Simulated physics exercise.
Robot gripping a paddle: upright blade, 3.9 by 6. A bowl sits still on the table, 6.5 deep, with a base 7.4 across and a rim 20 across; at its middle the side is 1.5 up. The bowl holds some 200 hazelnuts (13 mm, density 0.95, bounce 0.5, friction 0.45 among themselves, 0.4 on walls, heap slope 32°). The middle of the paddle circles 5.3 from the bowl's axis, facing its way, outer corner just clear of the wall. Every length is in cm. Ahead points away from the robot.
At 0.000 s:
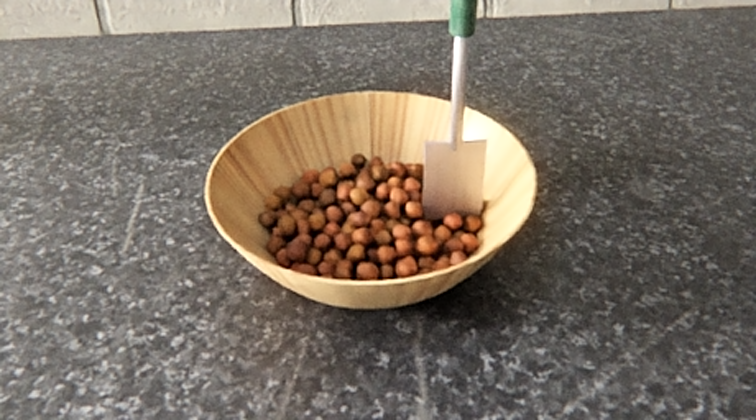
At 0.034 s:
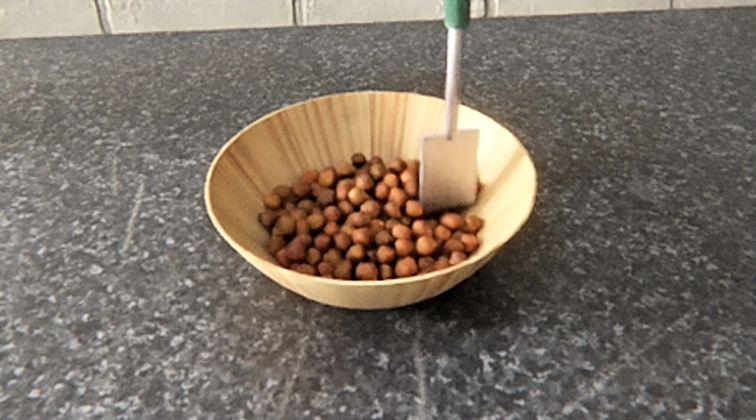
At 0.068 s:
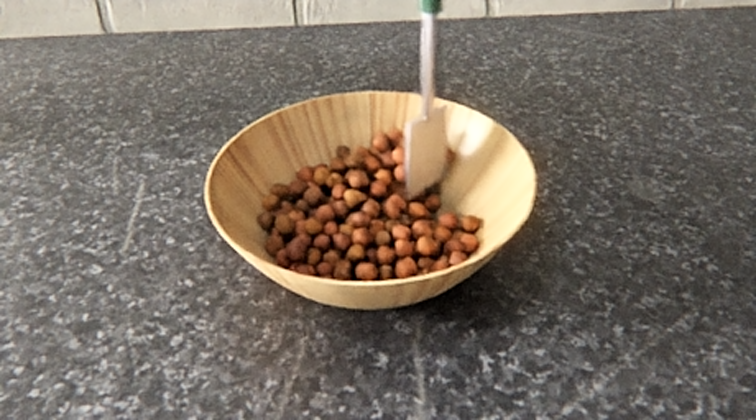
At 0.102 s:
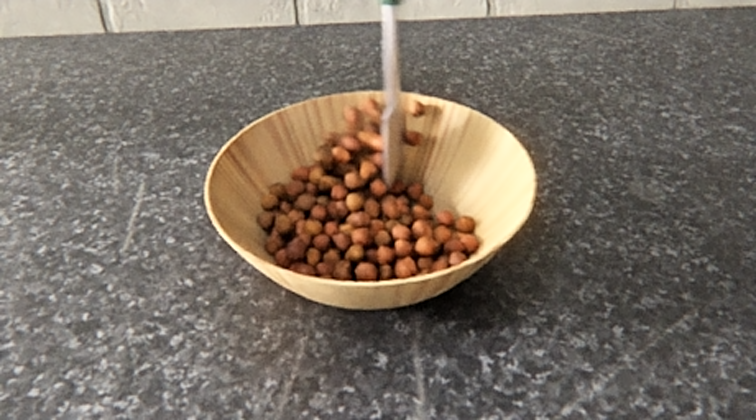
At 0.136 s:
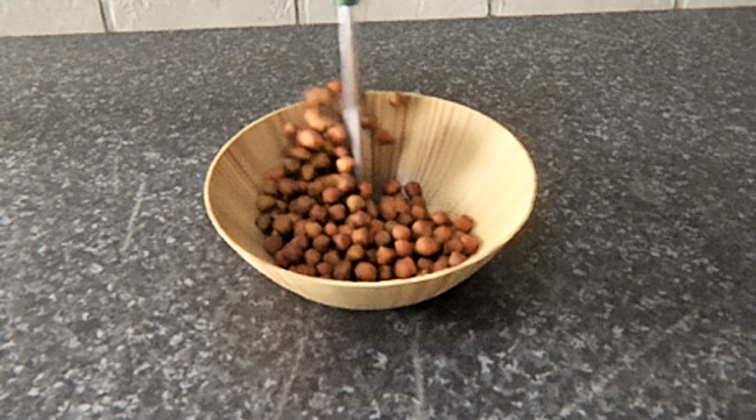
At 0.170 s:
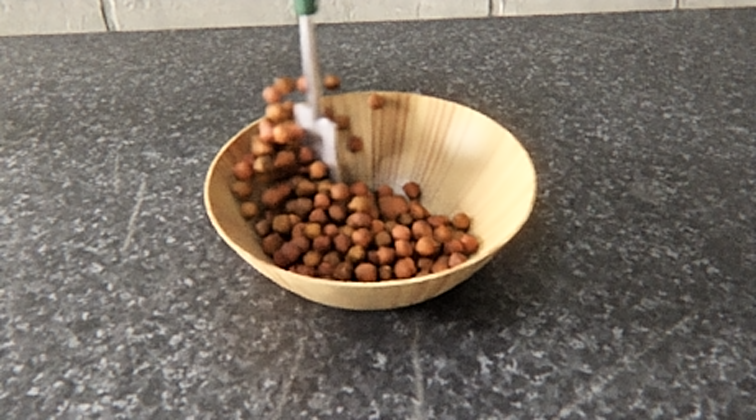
A green-handled paddle swept from the right side of a wooden bowl around the back to the left, pushing the round brown nuts along and tossing some up above the rim.
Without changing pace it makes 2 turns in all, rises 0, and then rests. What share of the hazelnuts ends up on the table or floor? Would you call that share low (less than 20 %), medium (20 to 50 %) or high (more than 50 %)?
I would call it medium.
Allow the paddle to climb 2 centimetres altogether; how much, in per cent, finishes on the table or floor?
Near 15 in a hundred.
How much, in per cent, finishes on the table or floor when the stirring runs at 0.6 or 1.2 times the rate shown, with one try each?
Around 10 percent on the first try and 45 percent on the second.
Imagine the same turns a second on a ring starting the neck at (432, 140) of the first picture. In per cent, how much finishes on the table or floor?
About 10 percent ends up on the table or floor.
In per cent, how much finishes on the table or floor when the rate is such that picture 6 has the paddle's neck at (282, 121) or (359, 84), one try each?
Near 45 in a hundred for the first and near 15 in a hundred for the second.
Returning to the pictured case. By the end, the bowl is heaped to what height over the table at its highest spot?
About 5.0 centimetres.
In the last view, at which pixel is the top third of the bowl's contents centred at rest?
Centre of top third: Approx. (412, 197).
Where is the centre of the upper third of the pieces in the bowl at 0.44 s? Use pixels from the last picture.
Near (474, 178).
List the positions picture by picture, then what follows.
The first frame shows paddle neck at (457, 120), 0° round; upper third of the load around (368, 211), from x 270 to 475, top at y 160; 203 in the bowl.
The second frame shows paddle neck at (452, 111), 13° round; upper third of the load around (366, 211), from x 265 to 470, top at y 160.
The third frame shows paddle neck at (428, 93), 41° round; upper third of the load around (362, 197), from x 265 to 470, top at y 135.
The fourth frame shows paddle neck at (392, 84), 71° round; upper third of the load around (357, 189), from x 265 to 470, top at y 110.
The fifth frame shows paddle neck at (352, 84), 100° round; upper third of the load around (331, 185), from x 265 to 470, top at y 90.
The sixth frame shows paddle neck at (314, 94), 130° round; upper third of the load around (305, 186), from x 240 to 470, top at y 85; 200 in the bowl, 3 in flight or on the tool.
After 0.44 s, 359° round, highest piece 11 above the table; 168 in the bowl, 19 on the table or floor, 16 in flight or on the tool.
After 0.70 s, 228° round, highest piece 9 above the table; 149 in the bowl, 46 on the table or floor, 8 in flight or on the tool.
After 1.03 s, 0° round, highest piece 5 above the table; 135 in the bowl, 68 on the table or floor.
After 1.73 s, 0° round, highest piece 5 above the table; 135 in the bowl, 68 on the table or floor.
At rest, 135 in the bowl, 68 on the table or floor. That is 33 % on the table or floor.
